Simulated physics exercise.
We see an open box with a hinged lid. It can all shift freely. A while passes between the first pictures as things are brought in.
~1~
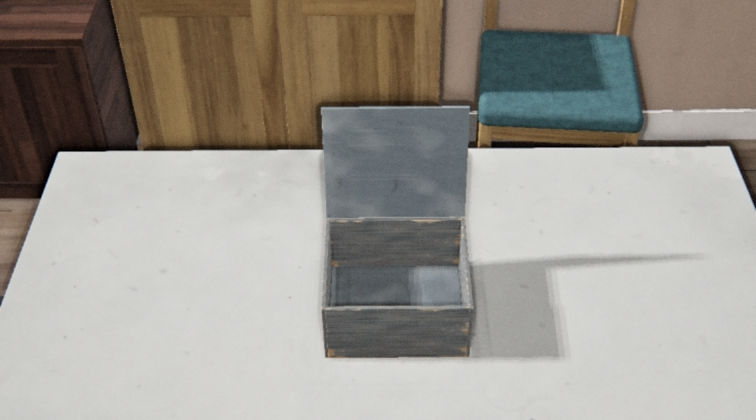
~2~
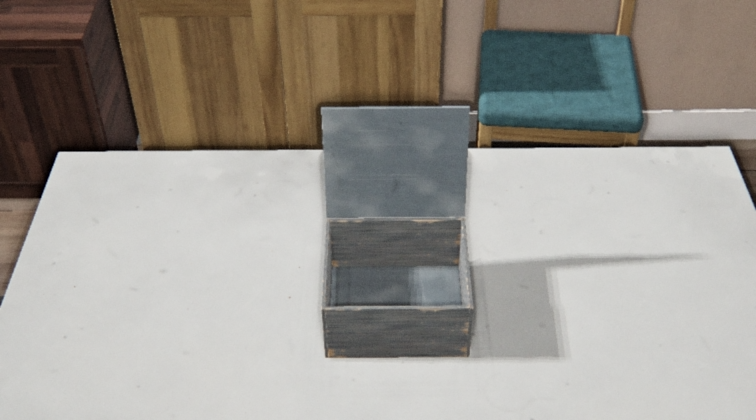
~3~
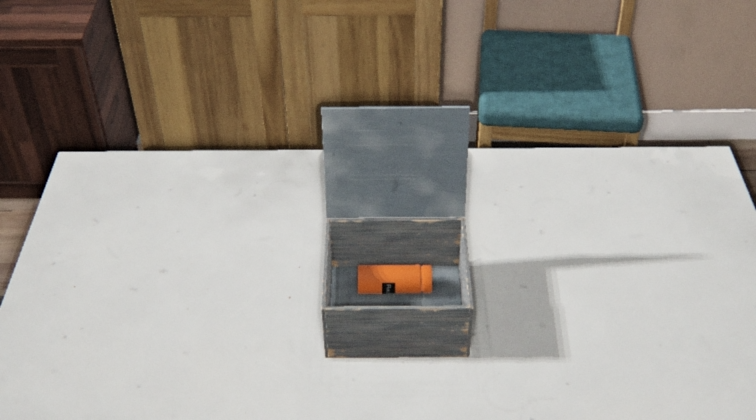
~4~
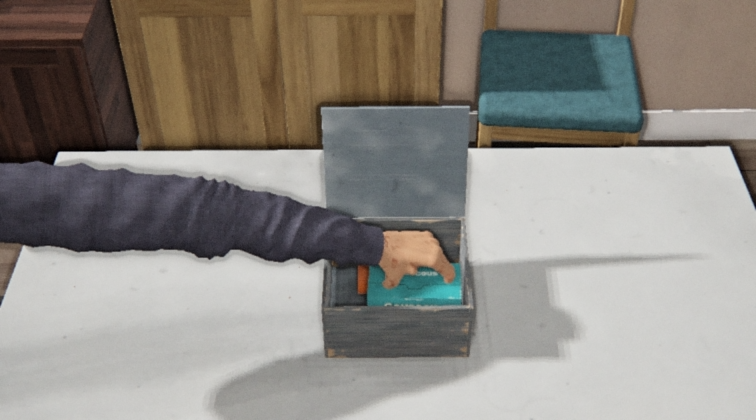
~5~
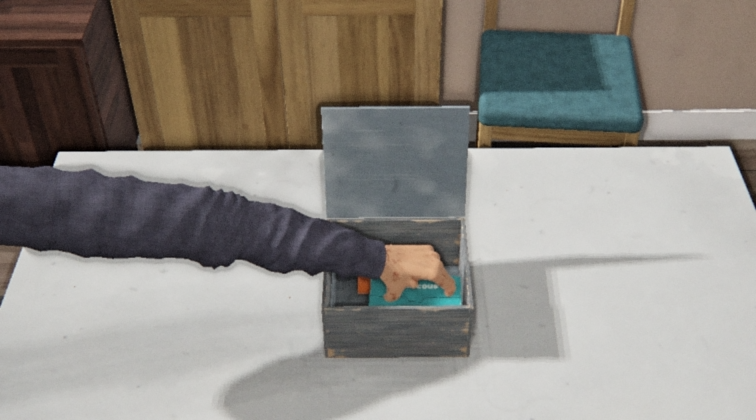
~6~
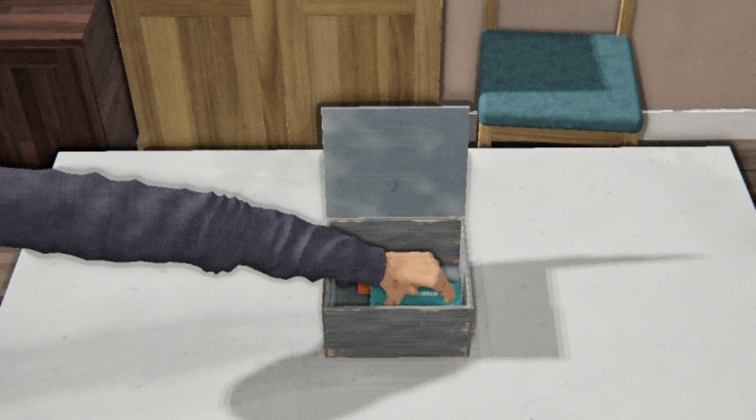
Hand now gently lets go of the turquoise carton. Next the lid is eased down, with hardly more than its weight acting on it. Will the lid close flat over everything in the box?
Yes.
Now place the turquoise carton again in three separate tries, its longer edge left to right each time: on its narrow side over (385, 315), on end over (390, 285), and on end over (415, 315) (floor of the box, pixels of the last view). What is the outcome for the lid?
On try one it fits down fine; on try two it won't go down; on try three it won't go down.
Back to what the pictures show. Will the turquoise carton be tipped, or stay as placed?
As it turns out, the turquoise carton keeps its original angle.
Then, 1.40 s on from there, lid 72° above the rim.
Then, 2.00 s on from there, lid 28° above the rim.
In the end, lid shut; both unmoved. At the end, from the last picture's camera, turquoise carton near (415, 315).
